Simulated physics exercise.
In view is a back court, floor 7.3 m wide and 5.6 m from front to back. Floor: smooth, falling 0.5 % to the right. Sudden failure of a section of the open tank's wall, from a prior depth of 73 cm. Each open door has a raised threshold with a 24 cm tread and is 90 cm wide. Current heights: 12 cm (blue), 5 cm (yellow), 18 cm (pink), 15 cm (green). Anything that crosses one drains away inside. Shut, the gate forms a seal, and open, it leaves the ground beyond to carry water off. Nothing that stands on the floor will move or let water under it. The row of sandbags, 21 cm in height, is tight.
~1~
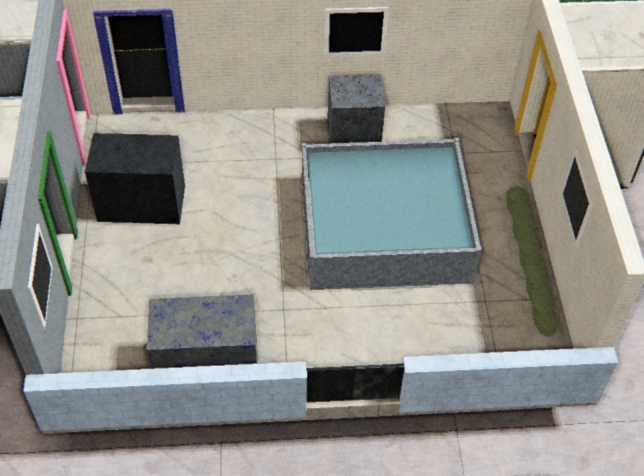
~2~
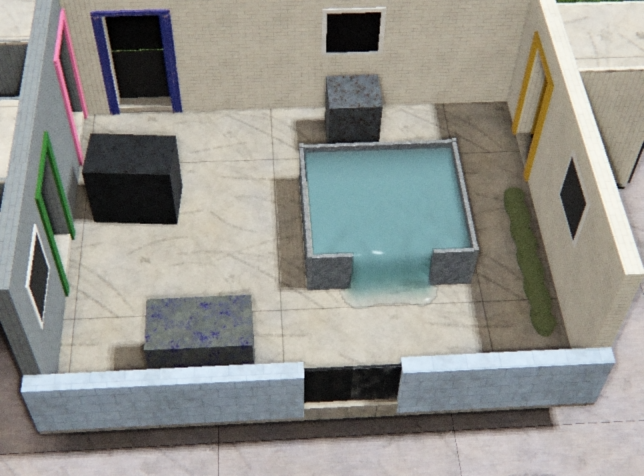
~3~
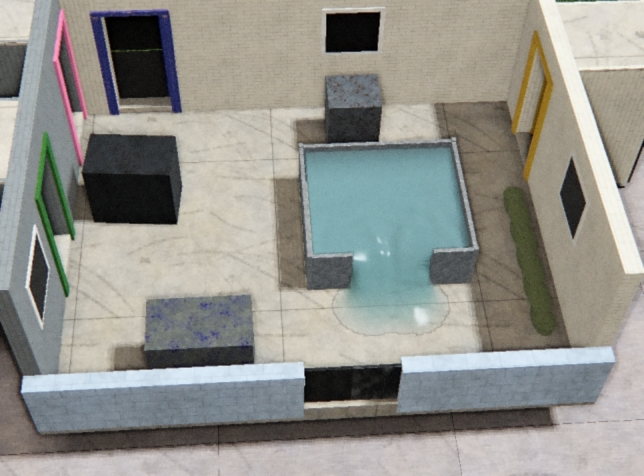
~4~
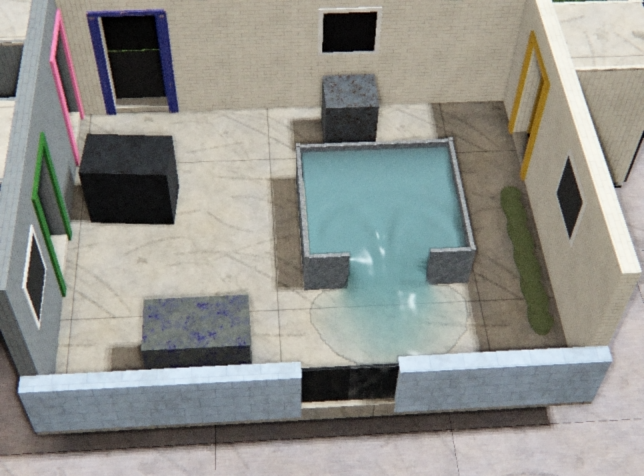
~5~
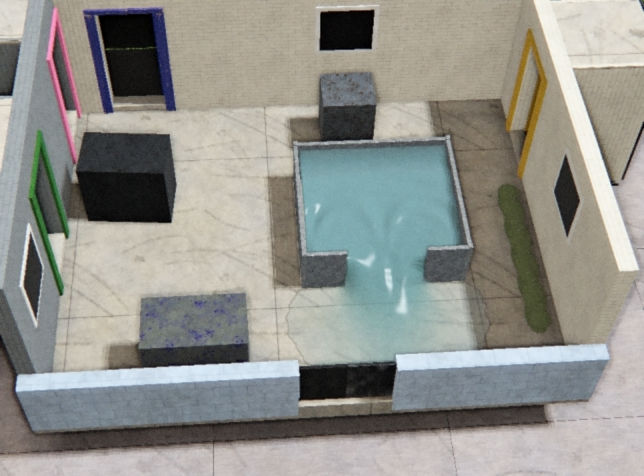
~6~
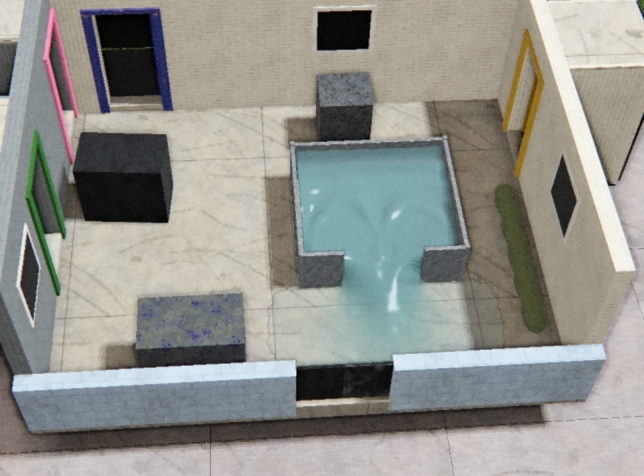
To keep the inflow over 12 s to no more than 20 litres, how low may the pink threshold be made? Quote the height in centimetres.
No lower than about 9.5 cm.
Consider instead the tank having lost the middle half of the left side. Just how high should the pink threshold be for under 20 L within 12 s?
About 15 centimetres.
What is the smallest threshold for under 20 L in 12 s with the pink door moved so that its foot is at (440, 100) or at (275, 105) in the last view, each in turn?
Around 17 and 11.5 cm respectively.
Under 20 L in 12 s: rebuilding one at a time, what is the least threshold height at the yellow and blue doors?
You'd want about 14.0 centimetres at yellow and about 7.5 centimetres at blue.
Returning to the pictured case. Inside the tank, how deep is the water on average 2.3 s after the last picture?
Average depth: Approx. 35 cm.
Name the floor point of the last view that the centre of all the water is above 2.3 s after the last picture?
I'd say around (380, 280).
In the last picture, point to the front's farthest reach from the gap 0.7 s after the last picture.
Lab note: Front tip approx. at (180, 397).
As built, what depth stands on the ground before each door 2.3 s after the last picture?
Depth (cm): Blue 0 / yellow 6 / pink 0 / green 1.
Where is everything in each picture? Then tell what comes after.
The open tank at (388, 199) is whole and still, 73 cm deep; the pink door at (75, 94) is dry, in the first picture.
Water pours out at (390, 273) and has run 0.3 m, to (356, 304); about 11 cm deep outside, 73 cm at the back, in the second picture.
Water pours out at (390, 275) and has run 0.8 m, to (372, 331); about 12 cm deep outside, 73 cm at the back, in the third picture.
Water pours out at (387, 275) and has run 1.4 m, to a hidden place; about 9 cm deep outside, 73 cm at the back, in the fourth picture.
The front is at a hidden place, 1.8 m from the gap at (385, 273); 3.9 m2 of floor is wet, 70 cm left at the back, in the fifth picture.
Water pours out at (382, 273) and has run 1.9 m, to a hidden place; about 6 cm deep outside, 63 cm at the back; the pink door at (62, 93), 5.8 m from the gap, is still 4.9 m from the nearest water, in the sixth picture.
Then, 0.7 s after the last picture water covers 15 % of the floor, deepest (50 cm) near (386, 375); it has not reached the pink door.
Then, 2.3 s after the last picture water covers 50 % of the floor, deepest (40 cm) near (552, 377); it has not reached the pink door.
Then, 11.3 s after the last picture water covers 95 % of the floor, deepest (16 cm) near (309, 105); 11 cm at the pink door, 0 litres in over its 18 cm threshold.
At the pink door as built, the water peaked near 15 cm, 9.3 s after the last picture.
Run again over the same 12 s with other heights there, 55 litres in over 7.5 cm, 4 litres over 12 cm. The limit of 20 litres is kept from about 9.5 cm up.
